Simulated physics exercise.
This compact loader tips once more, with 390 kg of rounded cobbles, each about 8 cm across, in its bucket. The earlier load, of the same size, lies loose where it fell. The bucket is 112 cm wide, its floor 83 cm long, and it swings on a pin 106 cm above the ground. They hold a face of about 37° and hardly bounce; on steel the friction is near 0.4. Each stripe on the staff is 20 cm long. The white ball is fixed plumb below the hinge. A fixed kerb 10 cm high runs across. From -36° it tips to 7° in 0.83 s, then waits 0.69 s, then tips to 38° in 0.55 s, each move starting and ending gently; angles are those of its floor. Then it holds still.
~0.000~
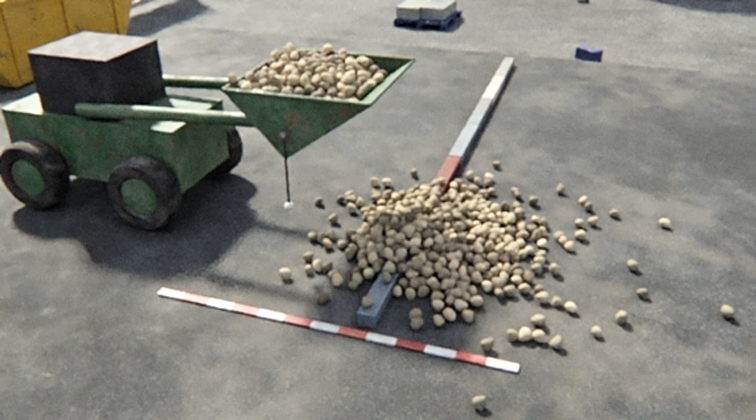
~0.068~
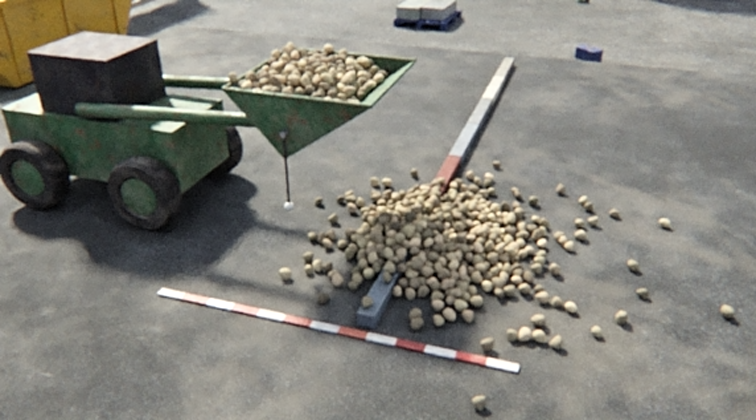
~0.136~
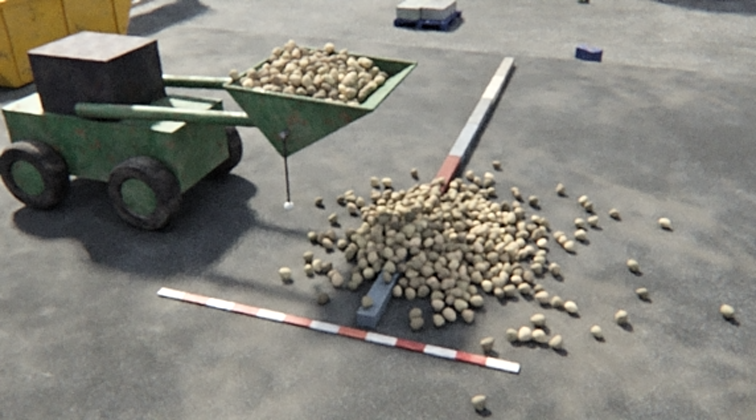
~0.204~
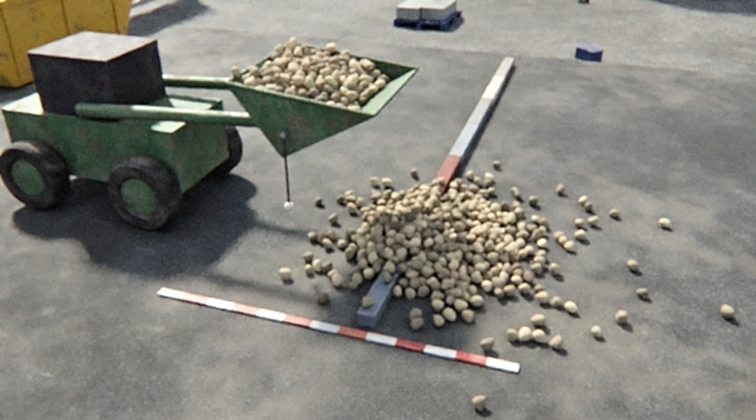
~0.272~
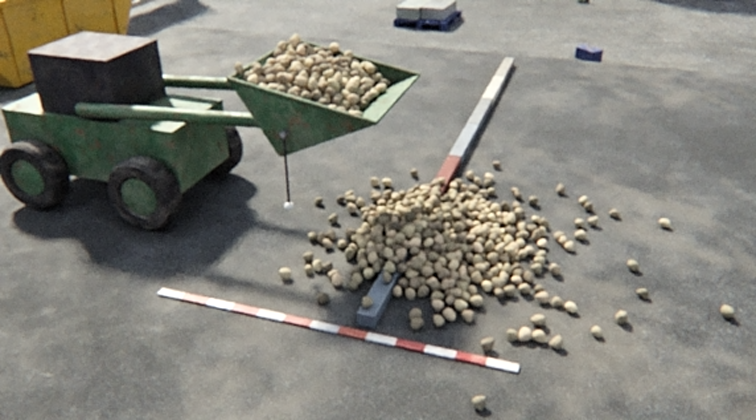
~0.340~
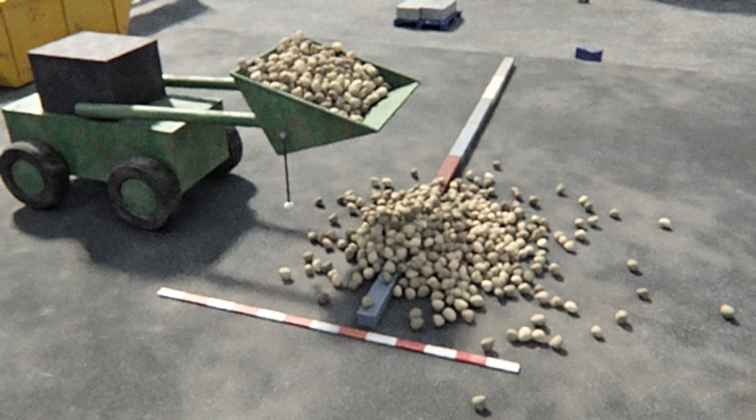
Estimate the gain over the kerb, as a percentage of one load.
Close to 37 parts in a hundred.
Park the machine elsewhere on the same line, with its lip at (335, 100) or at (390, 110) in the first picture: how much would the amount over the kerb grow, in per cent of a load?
About 5 and 60 per cent.
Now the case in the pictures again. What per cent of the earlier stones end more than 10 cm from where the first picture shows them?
About 5 per cent.
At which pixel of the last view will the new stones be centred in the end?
Their middle is at about (404, 220).
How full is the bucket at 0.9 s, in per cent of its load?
About 100 per cent.
After 0.6 s the floor is at 0°; in per cent of one load, 100 in the bucket, 34 on this side of the kerb, 66 over the kerb; the foremost stones are at (636, 267).
After 0.9 s the floor is at 7°; in per cent of one load, 100 in the bucket, 34 on this side of the kerb, 66 over the kerb; the foremost stones are at (636, 267).
After 2.5 s the floor is at 38°; in per cent of one load, 13 in the bucket, 99 on this side of the kerb, 88 over the kerb; the foremost stones are at (636, 267).
After 5.1 s the floor is at 38°; in per cent of one load, 0 in the bucket, 97 on this side of the kerb, 104 over the kerb; the foremost stones are at (636, 267). Net gain over the kerb, 37.
